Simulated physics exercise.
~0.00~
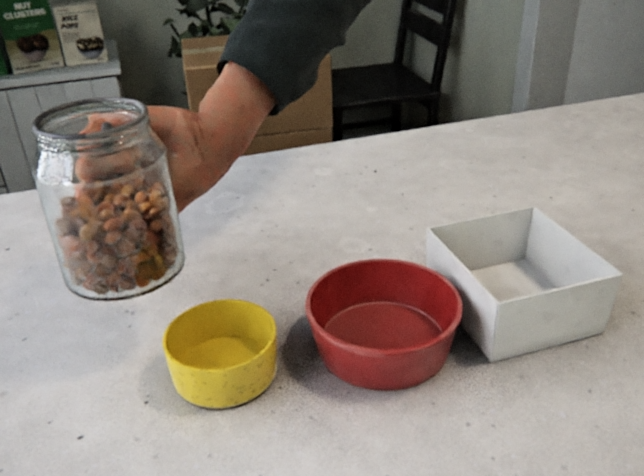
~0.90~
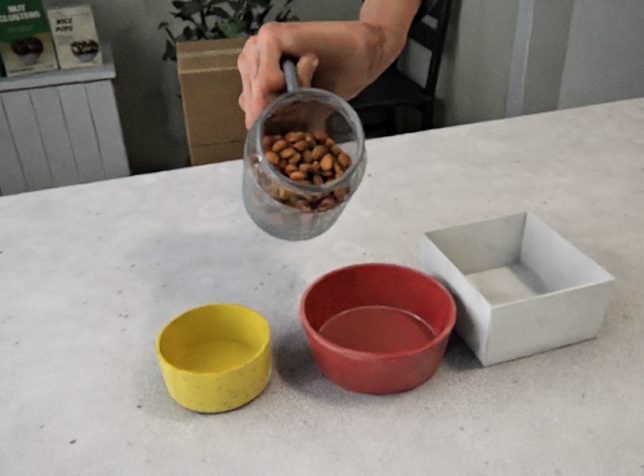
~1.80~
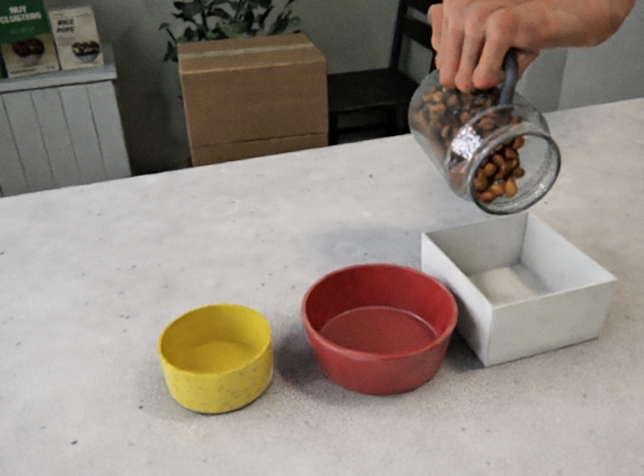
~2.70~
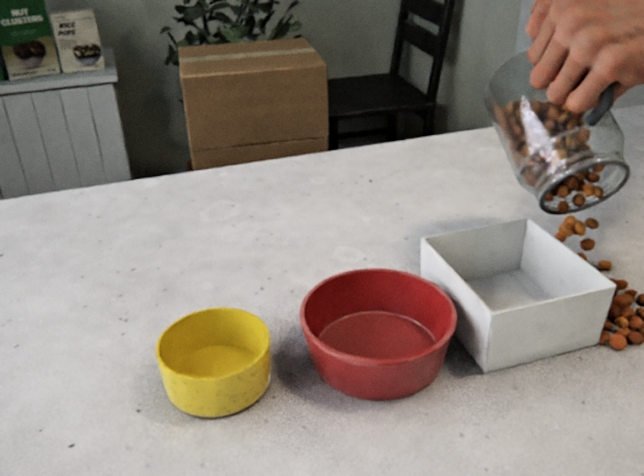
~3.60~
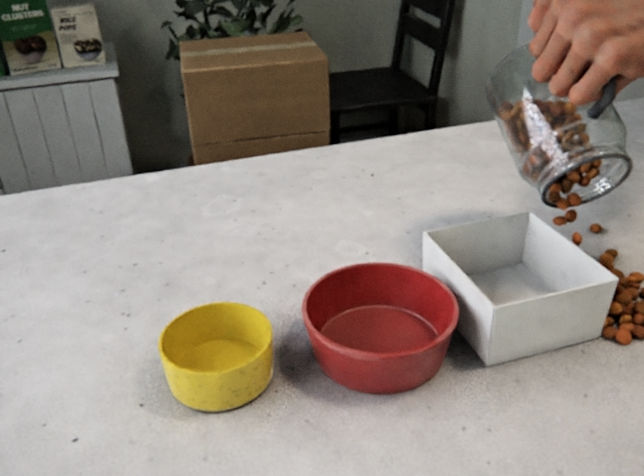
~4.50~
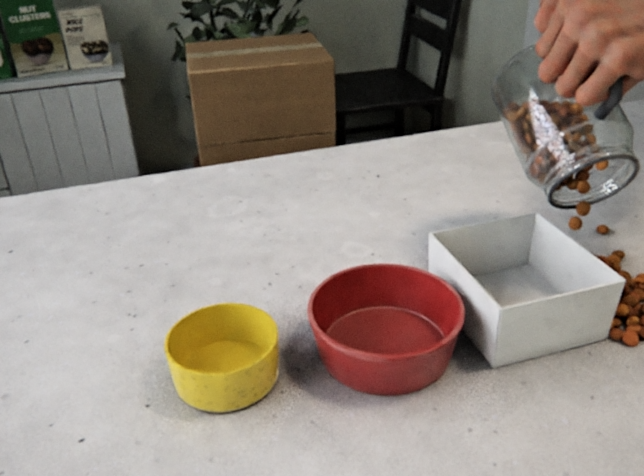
A hand carried a glass jar of small brown pieces rightward over a yellow dish, a red dish and a white tin, tipping it until pieces spilled onto the table beyond the tin, leaving all three containers empty and some pieces still in the jar.
